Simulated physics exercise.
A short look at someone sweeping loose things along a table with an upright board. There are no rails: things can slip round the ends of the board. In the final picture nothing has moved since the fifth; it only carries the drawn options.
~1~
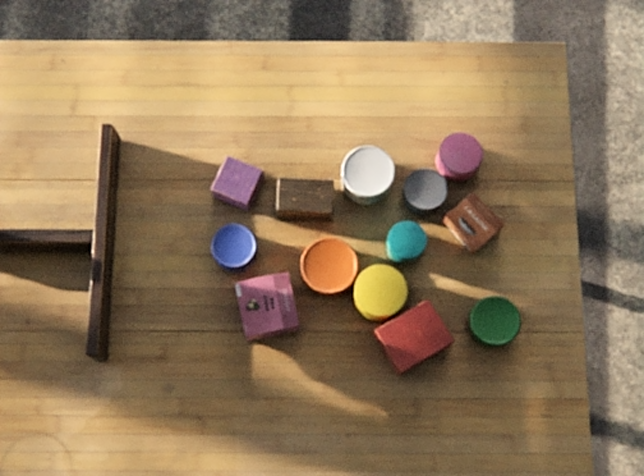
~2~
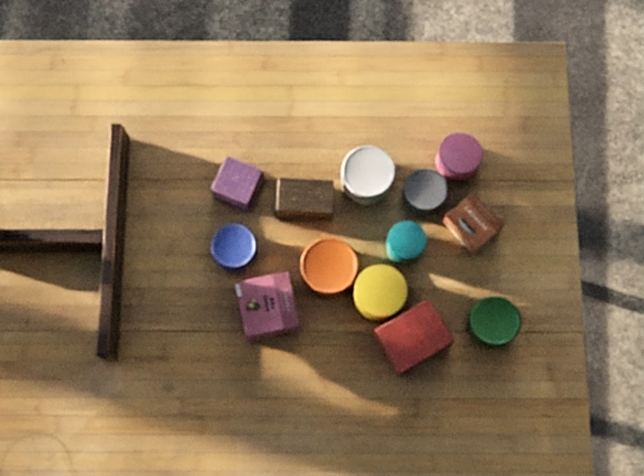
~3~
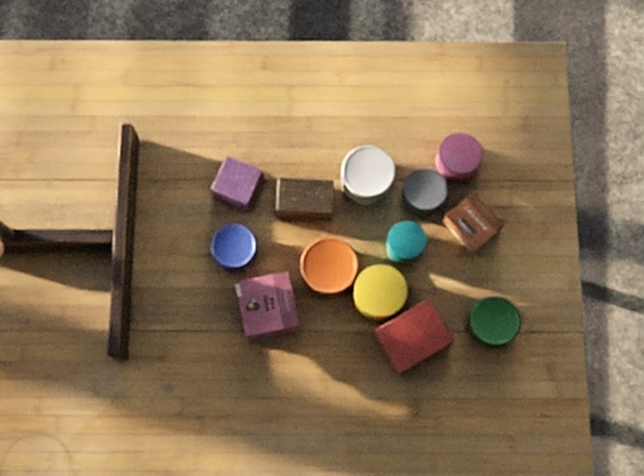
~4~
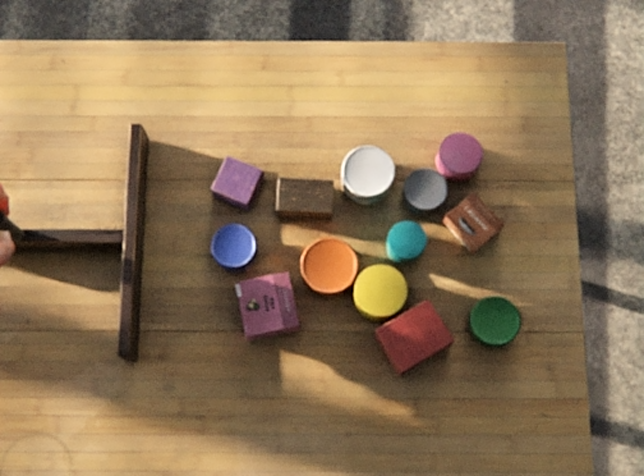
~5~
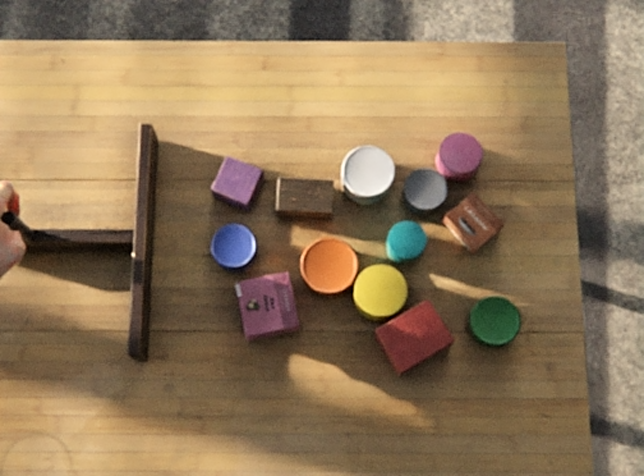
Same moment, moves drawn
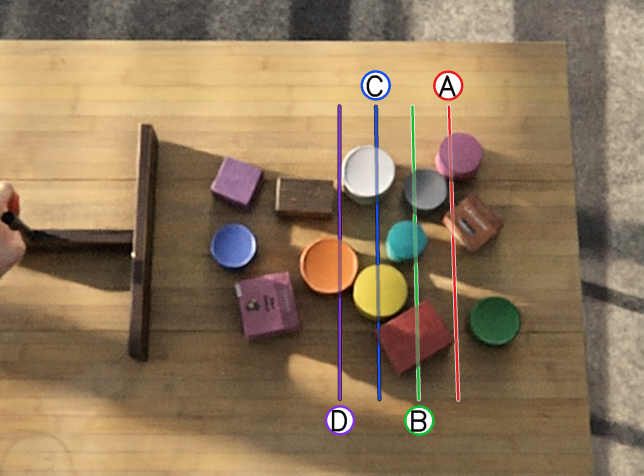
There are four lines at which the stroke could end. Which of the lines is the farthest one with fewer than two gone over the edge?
Stop at A.
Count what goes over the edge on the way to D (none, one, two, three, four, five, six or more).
The count is none.
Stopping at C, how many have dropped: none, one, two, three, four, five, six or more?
By then, none.
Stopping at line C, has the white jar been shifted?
By then, yes.
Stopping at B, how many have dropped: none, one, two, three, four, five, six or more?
The count is none.
On the marked copy, A at (453, 247); B at (416, 247); C at (378, 247); D at (340, 247).
Taking A. A third of the way, board (253, 236); white jar (382, 174); purple block (282, 182).
Two thirds of the way, board (366, 236); orange box (514, 229); green jar (501, 324).
When it is over, board (453, 236); orange box (570, 232); grey tub (564, 168); none fallen.
As for the rest, B is within the limit but short; C is within the limit but short; D is within the limit but short.
